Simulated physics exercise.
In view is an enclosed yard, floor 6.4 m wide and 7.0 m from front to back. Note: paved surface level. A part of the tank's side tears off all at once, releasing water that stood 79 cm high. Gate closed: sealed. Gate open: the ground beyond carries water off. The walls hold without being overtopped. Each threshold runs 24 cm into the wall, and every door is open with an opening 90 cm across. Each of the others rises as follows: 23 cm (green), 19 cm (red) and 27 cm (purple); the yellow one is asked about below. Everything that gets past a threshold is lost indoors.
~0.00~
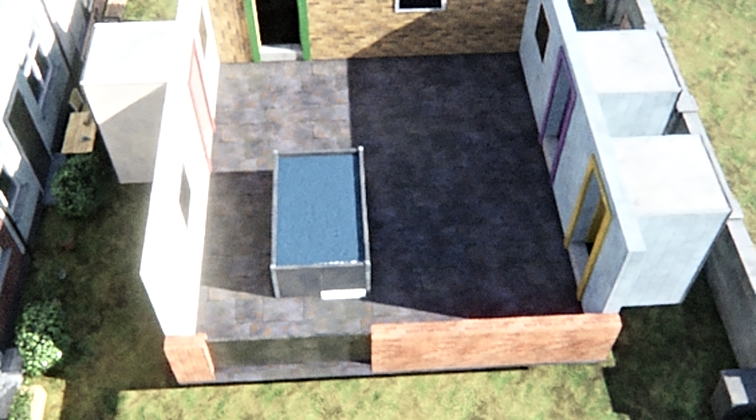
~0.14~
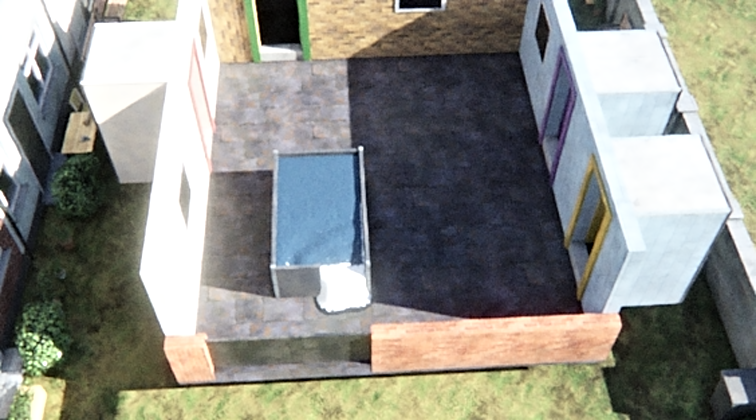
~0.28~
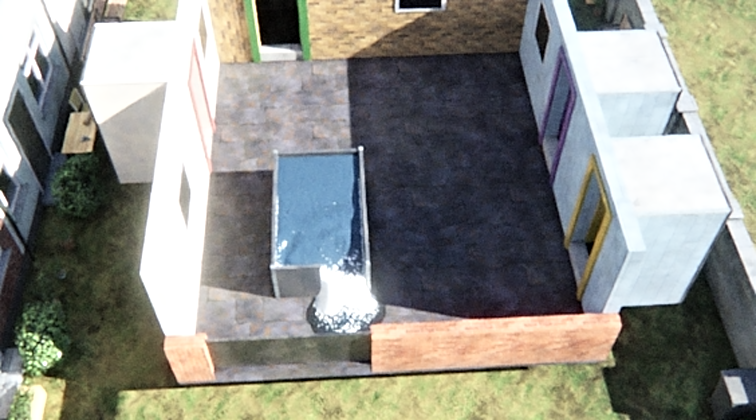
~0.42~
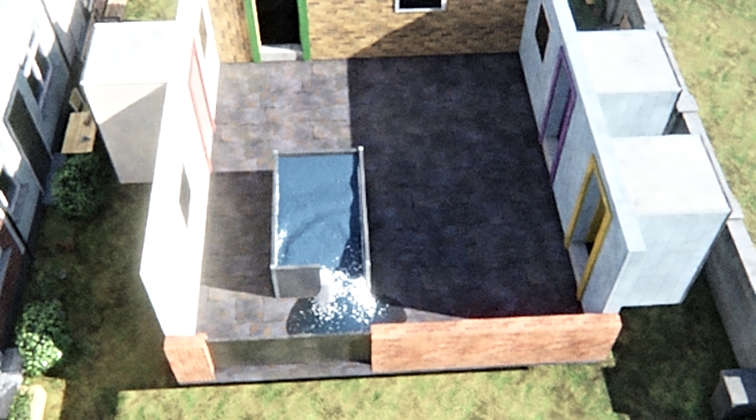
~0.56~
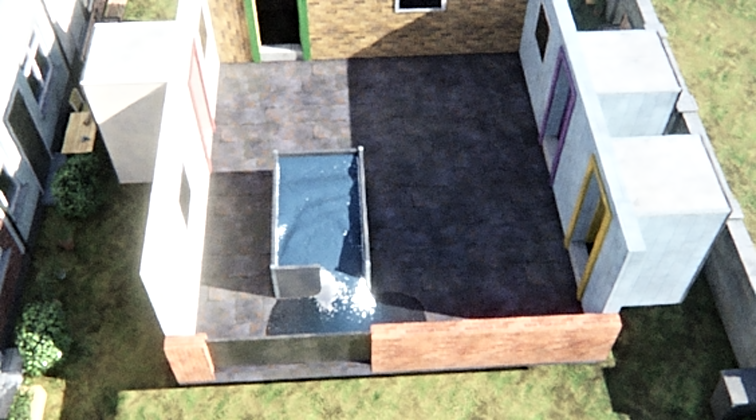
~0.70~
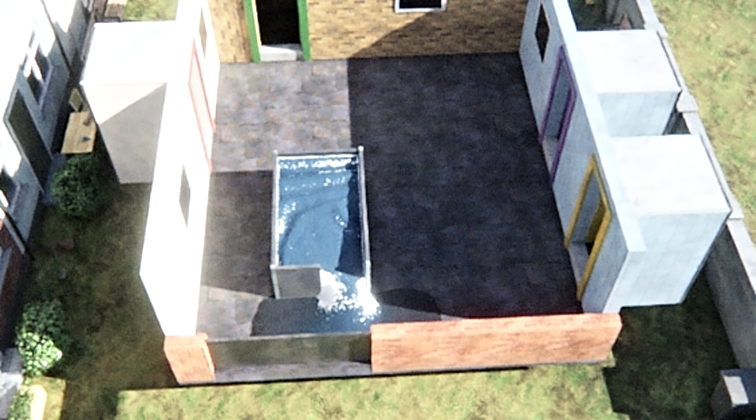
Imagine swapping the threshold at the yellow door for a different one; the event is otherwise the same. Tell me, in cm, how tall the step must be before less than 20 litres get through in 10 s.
It would have to be roughly 17 cm high.
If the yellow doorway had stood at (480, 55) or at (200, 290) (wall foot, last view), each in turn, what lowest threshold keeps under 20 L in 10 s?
About 8.0 cm for the first and 13.0 cm for the second.
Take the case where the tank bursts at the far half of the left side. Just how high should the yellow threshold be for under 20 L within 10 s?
The answer is some 8.0 cm.
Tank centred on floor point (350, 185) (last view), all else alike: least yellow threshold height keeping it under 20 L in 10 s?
About 14.0 cm.
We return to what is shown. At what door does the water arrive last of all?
That would be the green door.
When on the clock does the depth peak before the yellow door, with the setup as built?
2.8 s.
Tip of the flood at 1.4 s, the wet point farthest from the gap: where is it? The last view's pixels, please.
The farthest wet point is roughly at (575, 341) in the last view.
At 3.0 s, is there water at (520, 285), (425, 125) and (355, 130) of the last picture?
Status: Submerged / clear / clear.
After 1.4 s water covers 15 % of the floor, deepest (52 cm) near (351, 342); it has not reached the yellow door.
After 3.0 s water covers 35 % of the floor, deepest (32 cm) near (352, 352); 21 cm at the yellow door, 0 litres in over its 25 cm threshold.
After 10.0 s water covers 95 % of the floor, deepest (12 cm) near (352, 352); 8 cm at the yellow door, 0 litres in over its 25 cm threshold.
At the yellow door as built, the water arrived by 1.9 s and peaked near 24 cm at 2.8 s.
Run again over the same 10 s with other heights there, 34 litres in over 15 cm, 5 litres over 20.5 cm. The limit of 20 litres is kept from about 17 cm up.
